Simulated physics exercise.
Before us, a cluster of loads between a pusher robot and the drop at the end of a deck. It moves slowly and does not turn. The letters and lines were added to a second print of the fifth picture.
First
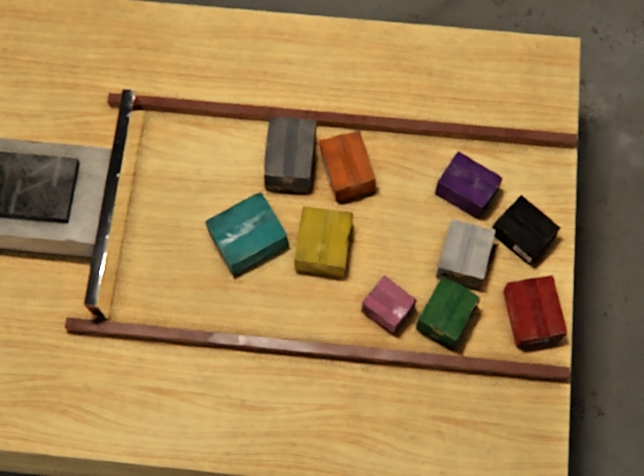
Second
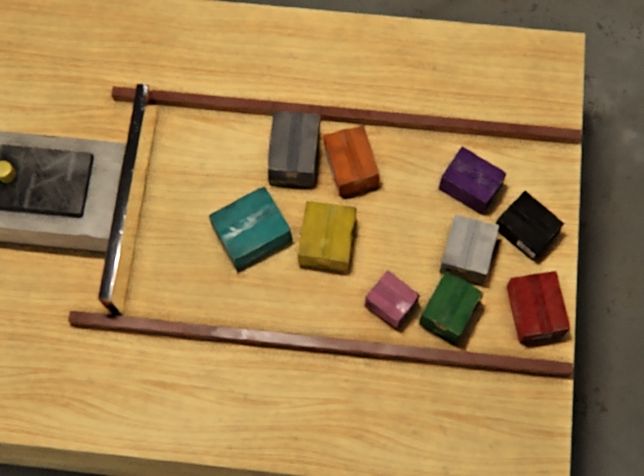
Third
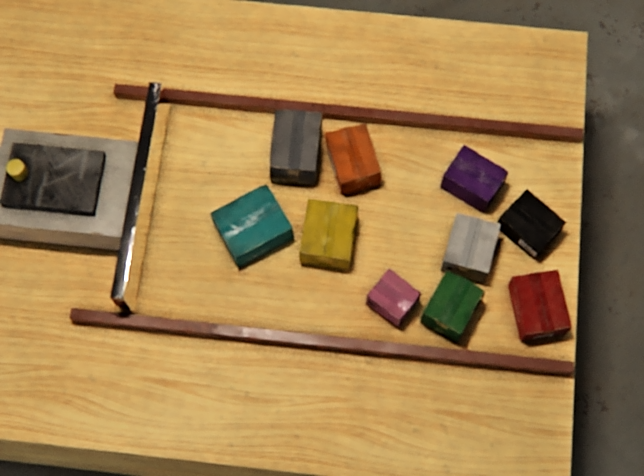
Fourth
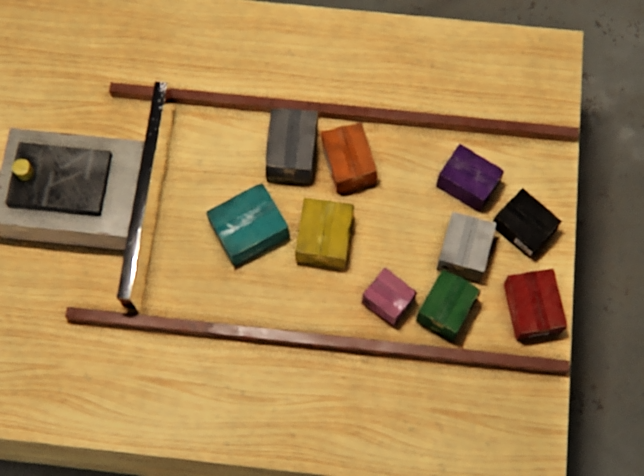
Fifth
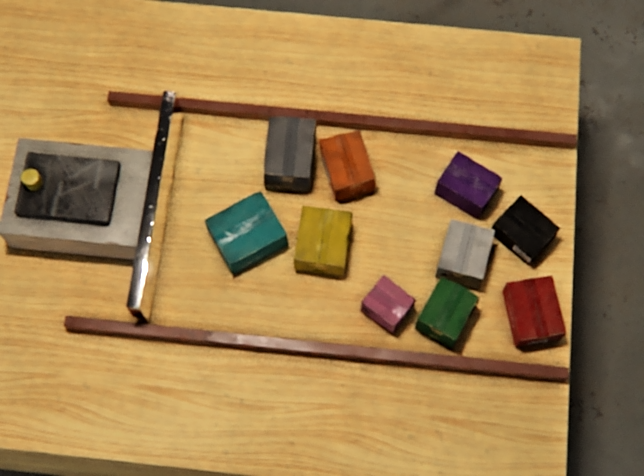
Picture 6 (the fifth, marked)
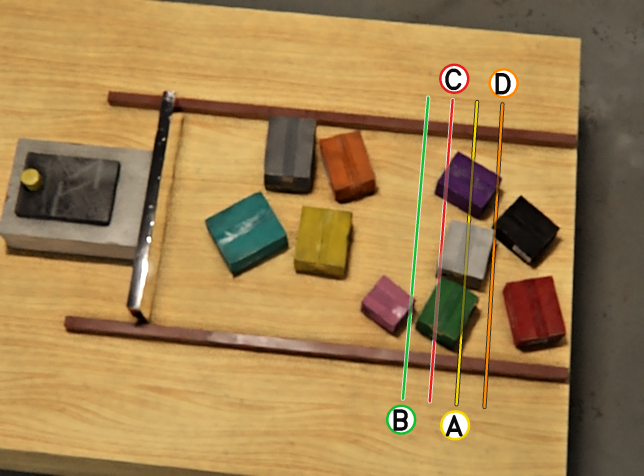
A wooden deck with a pusher robot creeping right between two rails, its blade not touching the scattered coloured blocks.
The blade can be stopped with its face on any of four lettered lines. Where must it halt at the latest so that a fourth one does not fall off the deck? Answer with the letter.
Stop at C.
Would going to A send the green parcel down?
No.
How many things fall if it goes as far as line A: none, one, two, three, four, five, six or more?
Four.
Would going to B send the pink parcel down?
No.
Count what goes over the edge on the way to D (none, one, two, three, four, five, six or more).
By then, five.
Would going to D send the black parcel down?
By then, yes.
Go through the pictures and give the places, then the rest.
In the first picture, pink parcel (389, 305); grey box (290, 156); purple parcel (469, 186).
In the second picture, robot (48, 180); black parcel (529, 226).
In the third picture, robot (61, 179); red parcel (539, 306).
In the fourth picture, robot (67, 179); turquoise box (249, 224).
In the fifth picture, robot (75, 188); green parcel (446, 312); pink parcel (388, 305); grey box (290, 155).
On the copy, A at (467, 246); B at (416, 241); C at (442, 243); D at (494, 248).
On C. First, robot (177, 198); grey box (295, 155); turquoise box (296, 252).
Then, robot (281, 208); black parcel (541, 223); white parcel (501, 258).
Finally, robot (362, 216); black parcel over the edge; white parcel over the edge; two fallen.
By contrast, A drops four; B is within the limit but short; D drops five.
